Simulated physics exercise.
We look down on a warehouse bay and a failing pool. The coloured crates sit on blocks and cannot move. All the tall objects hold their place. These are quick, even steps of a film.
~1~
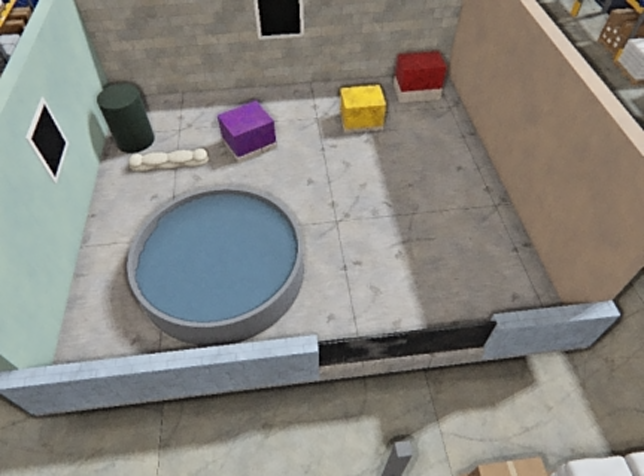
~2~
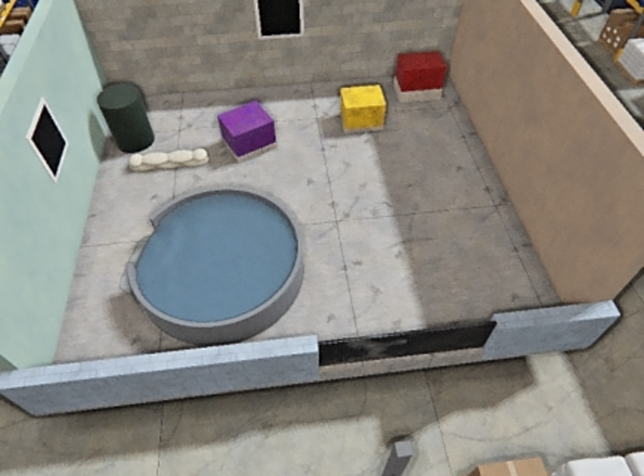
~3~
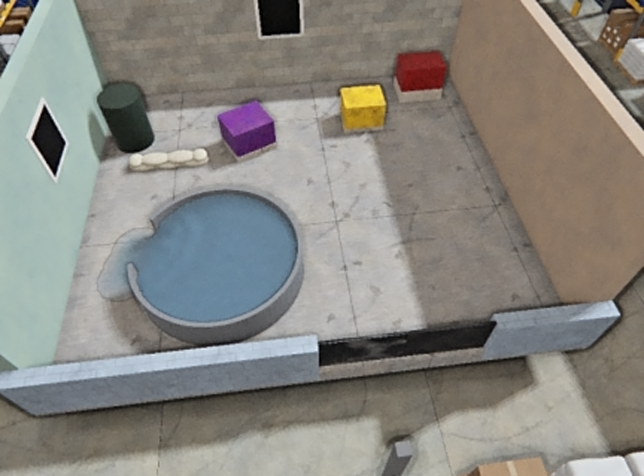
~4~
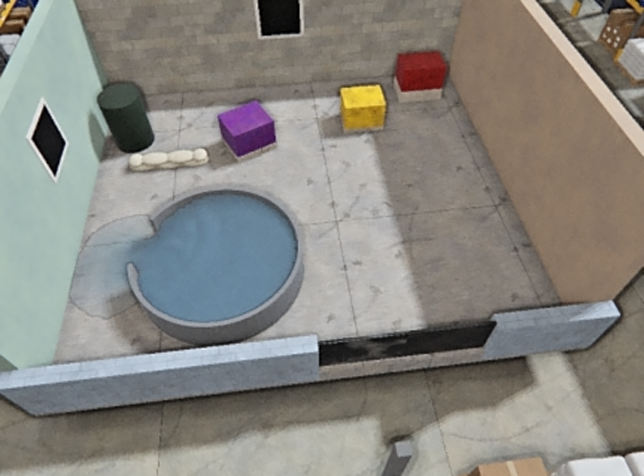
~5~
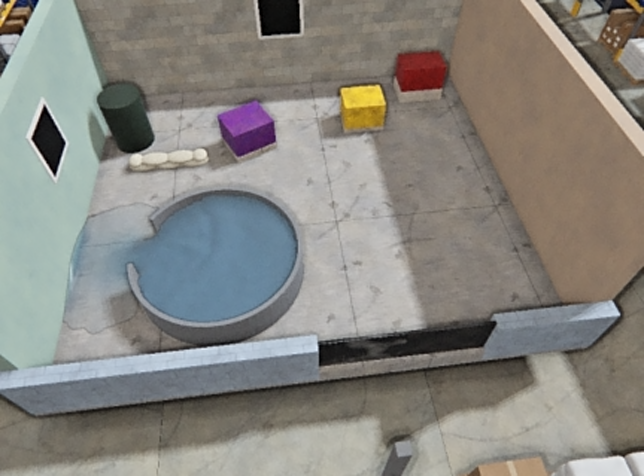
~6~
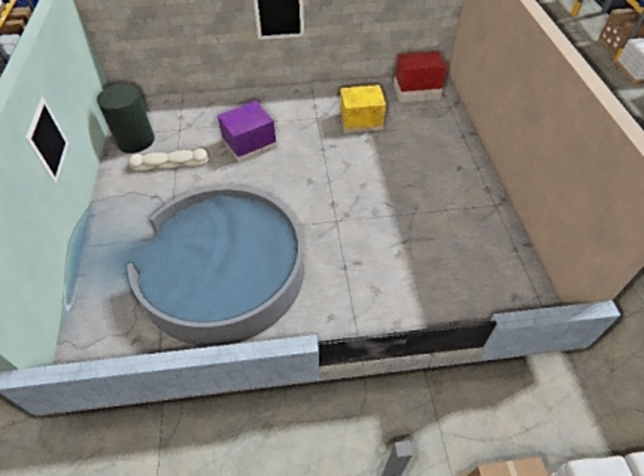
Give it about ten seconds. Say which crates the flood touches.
One by one: The yellow crate keeps dry; the purple crate keeps dry; the red crate keeps dry.
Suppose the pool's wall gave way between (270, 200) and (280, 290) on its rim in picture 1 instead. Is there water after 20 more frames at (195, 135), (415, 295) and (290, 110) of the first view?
One after the other: Free of water, covered, not flooded.
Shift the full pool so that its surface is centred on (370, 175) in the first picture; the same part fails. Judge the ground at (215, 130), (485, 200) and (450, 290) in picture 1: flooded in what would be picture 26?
As listed: Covered, no water, no water.
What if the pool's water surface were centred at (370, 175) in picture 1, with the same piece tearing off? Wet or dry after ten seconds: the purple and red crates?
One by one: The purple one is soaked, the red one is safe.
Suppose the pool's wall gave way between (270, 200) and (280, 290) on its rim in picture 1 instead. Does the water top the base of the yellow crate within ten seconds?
Yellow is soaked.
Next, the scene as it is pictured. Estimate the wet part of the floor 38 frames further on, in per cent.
Close to 70 %.
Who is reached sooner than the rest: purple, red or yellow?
The purple one.
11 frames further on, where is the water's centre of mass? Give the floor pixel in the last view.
Close to (181, 261).
A moment on, water covers 10 % of the floor; the yellow crate not reached, the purple crate not reached, the red crate not reached.
Next, water covers 15 % of the floor; the yellow crate not reached, the purple crate not reached, the red crate not reached.
Then, water covers 30 % of the floor; the yellow crate not reached, the purple crate water round its plinth, the red crate not reached.
Later, water covers 70 % of the floor; the yellow crate water round its plinth, the purple crate water round its plinth, the red crate not reached.
In the end, water covers 100 % of the floor; the yellow crate stayed above the water, the purple crate stayed above the water, the red crate stayed above the water.
